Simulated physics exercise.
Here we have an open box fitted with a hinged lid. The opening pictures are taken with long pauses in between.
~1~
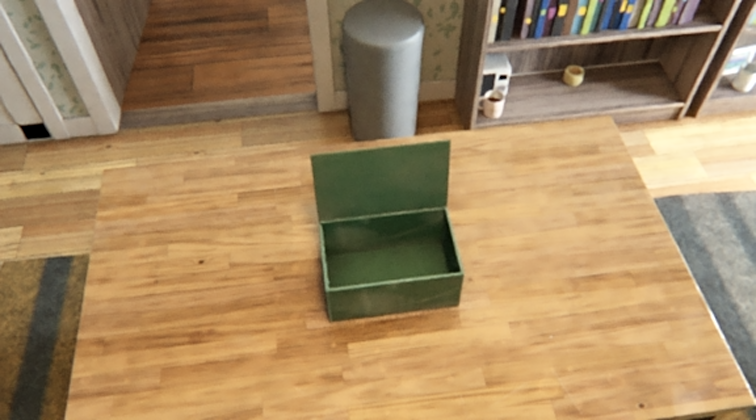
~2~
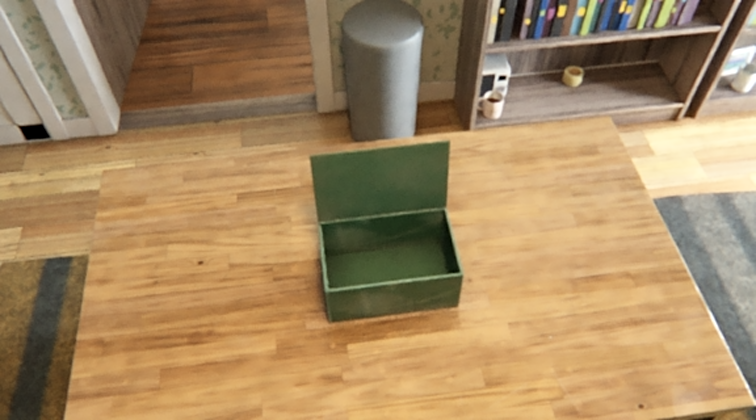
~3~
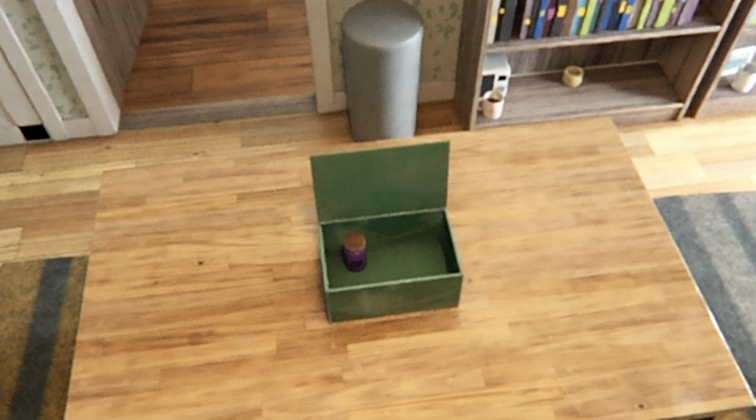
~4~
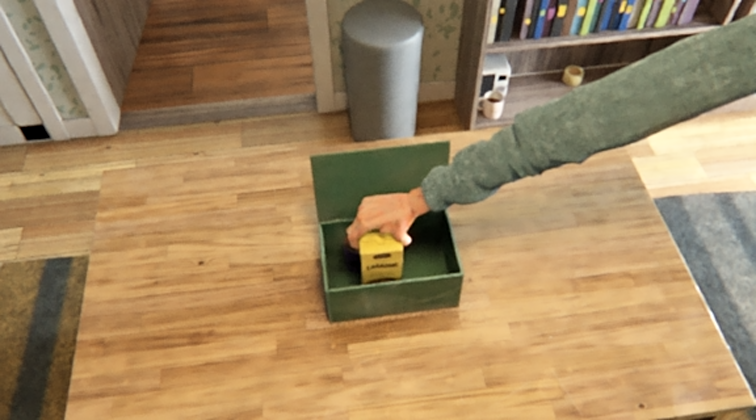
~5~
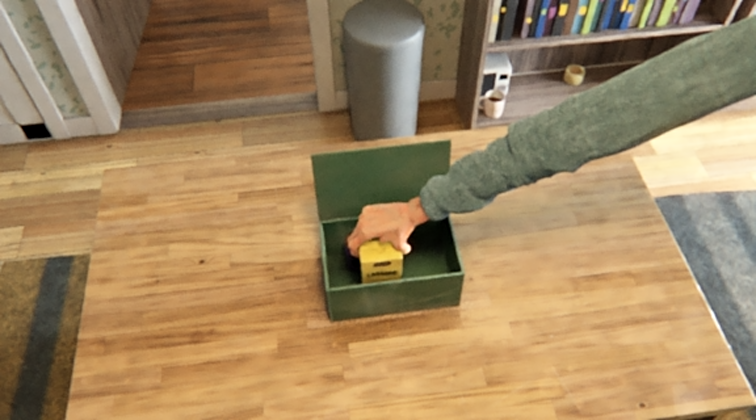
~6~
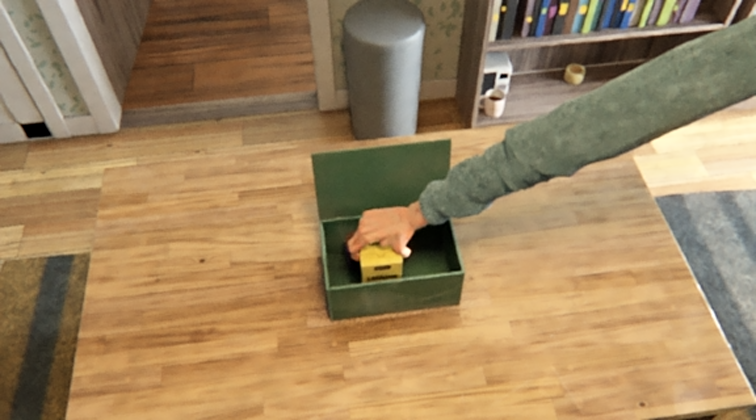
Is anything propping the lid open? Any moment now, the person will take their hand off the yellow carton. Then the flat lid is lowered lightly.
Yes. I'd say the lid ends up open there.
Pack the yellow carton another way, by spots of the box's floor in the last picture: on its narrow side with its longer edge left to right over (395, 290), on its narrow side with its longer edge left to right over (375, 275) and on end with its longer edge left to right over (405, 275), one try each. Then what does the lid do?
So, one: It drops fully; two: It drops fully; three: It remains raised.
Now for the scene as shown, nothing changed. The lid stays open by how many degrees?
Some 25 degrees above the rim, more or less.
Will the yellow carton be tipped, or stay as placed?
In the end, the yellow carton keeps its orientation.
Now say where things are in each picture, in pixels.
The last thing is not in view yet, in the first frame.
The last thing is not in view yet, in the second frame.
The last thing is not in view yet; purple shaker (355, 253), in the third frame.
On its way; yellow carton (380, 260); purple shaker (355, 253), in the fourth frame.
On its way; yellow carton (380, 268), in the fifth frame.
In place under the hand; yellow carton (380, 271), in the sixth frame.
Then, 1.10 s on from there, lid starting down.
Then, 1.70 s on from there, lid 53° above the rim.
Then, 2.00 s on from there, lid 32° above the rim.
Then, 4.20 s on from there, lid 27° above the rim.
In the end, lid 27° above the rim; both unmoved. At the end, from the last picture's camera, yellow carton near (380, 273).
